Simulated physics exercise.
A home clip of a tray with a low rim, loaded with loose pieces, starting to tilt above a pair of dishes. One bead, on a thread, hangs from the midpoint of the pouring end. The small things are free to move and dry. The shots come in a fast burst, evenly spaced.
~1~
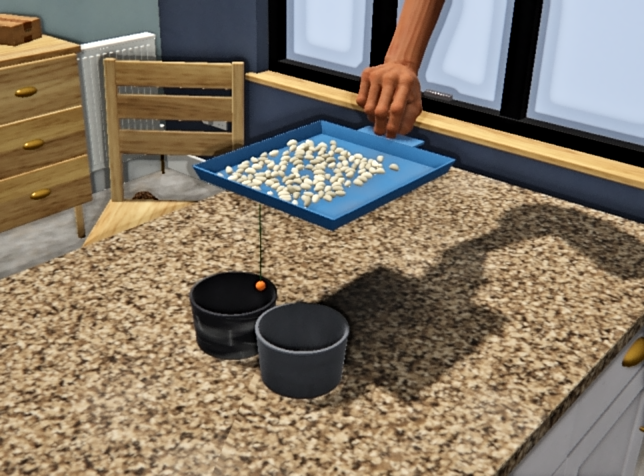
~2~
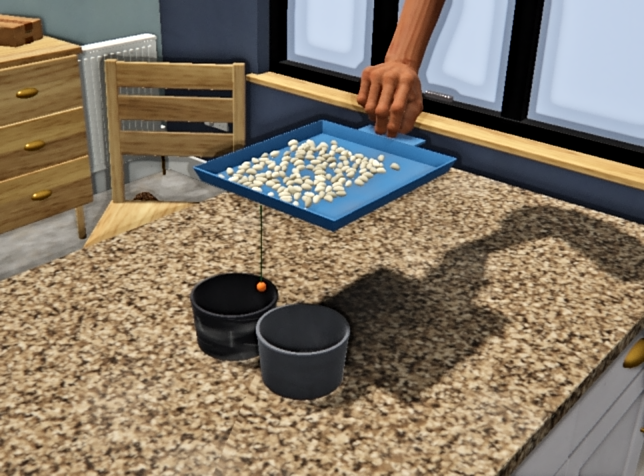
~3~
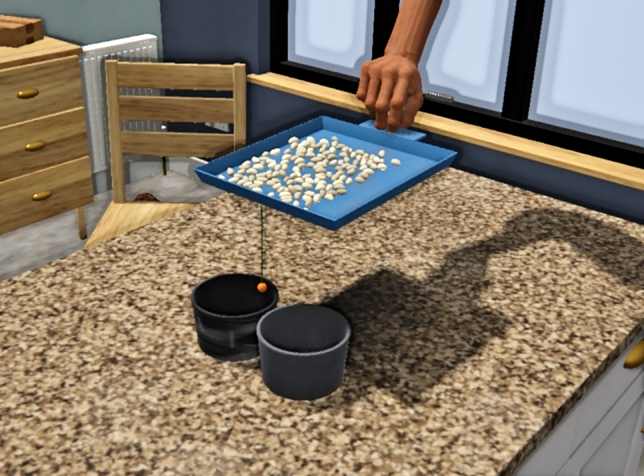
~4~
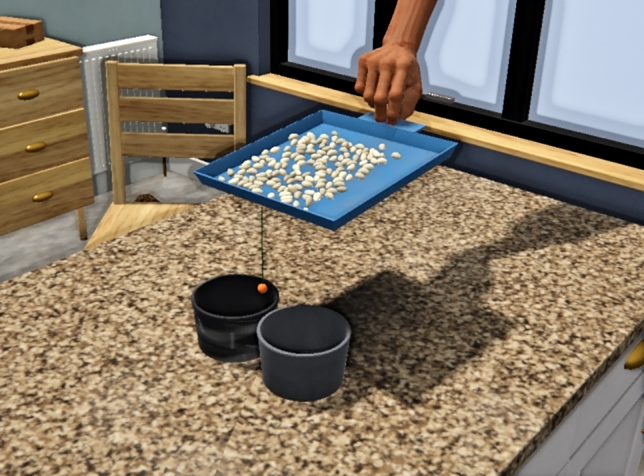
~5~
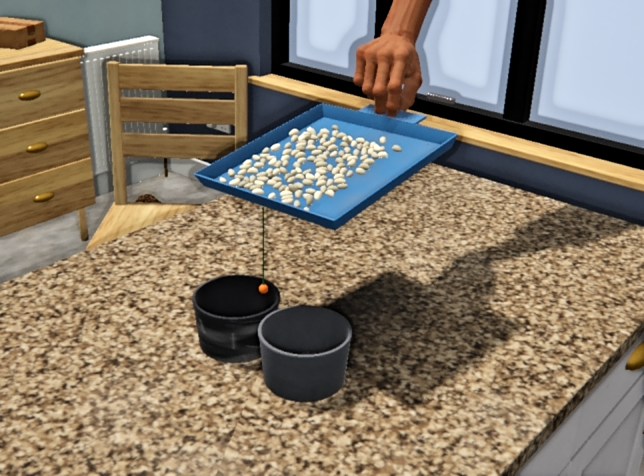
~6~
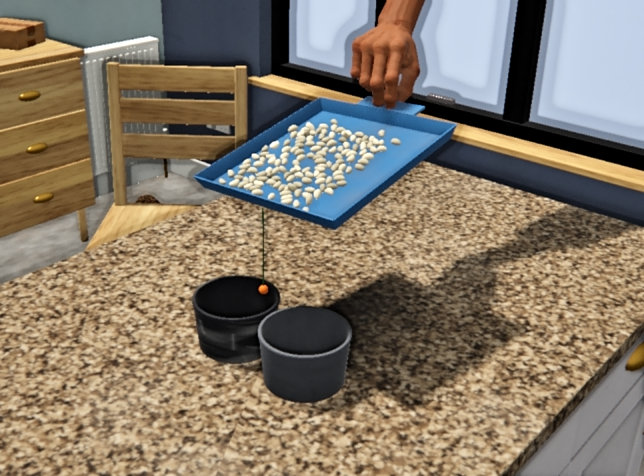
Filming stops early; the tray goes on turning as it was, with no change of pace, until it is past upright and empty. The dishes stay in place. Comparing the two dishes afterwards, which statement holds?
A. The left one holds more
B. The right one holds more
The left one holds more.
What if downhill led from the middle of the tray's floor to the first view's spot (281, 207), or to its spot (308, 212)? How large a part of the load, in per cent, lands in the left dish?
20 %, give or take, and then 0 %.
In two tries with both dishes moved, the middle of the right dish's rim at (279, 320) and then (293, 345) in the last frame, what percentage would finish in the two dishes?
In order, about 80 and 40 in a hundred.
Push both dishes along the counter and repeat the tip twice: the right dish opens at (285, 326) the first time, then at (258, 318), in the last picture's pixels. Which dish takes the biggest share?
First try: The leftmost dish. Second try: The leftmost dish.
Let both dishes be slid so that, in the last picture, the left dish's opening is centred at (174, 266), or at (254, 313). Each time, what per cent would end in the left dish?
You'd get 30 in a hundred first and 30 in a hundred after that.
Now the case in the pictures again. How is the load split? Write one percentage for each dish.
For the left dish some 40 %, for the right dish some 0 %.
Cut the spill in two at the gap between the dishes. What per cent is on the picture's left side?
It comes to about 90 percent.
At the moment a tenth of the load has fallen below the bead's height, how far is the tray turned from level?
Approx. 95° from level.
Shortly afterwards, tray tipped steeply; all but a few on the tray; only a few in the air.
Next, tray tipped right over; a little on the tray; near a third in the left dish; near a third outside both; near a quarter in the air.
Some moments later, tray tipped past a quarter turn; near half in the left dish; near half outside both.
In the end, tray tipped past a quarter turn; none at all in the right dish; near half in the left dish; near half outside both.
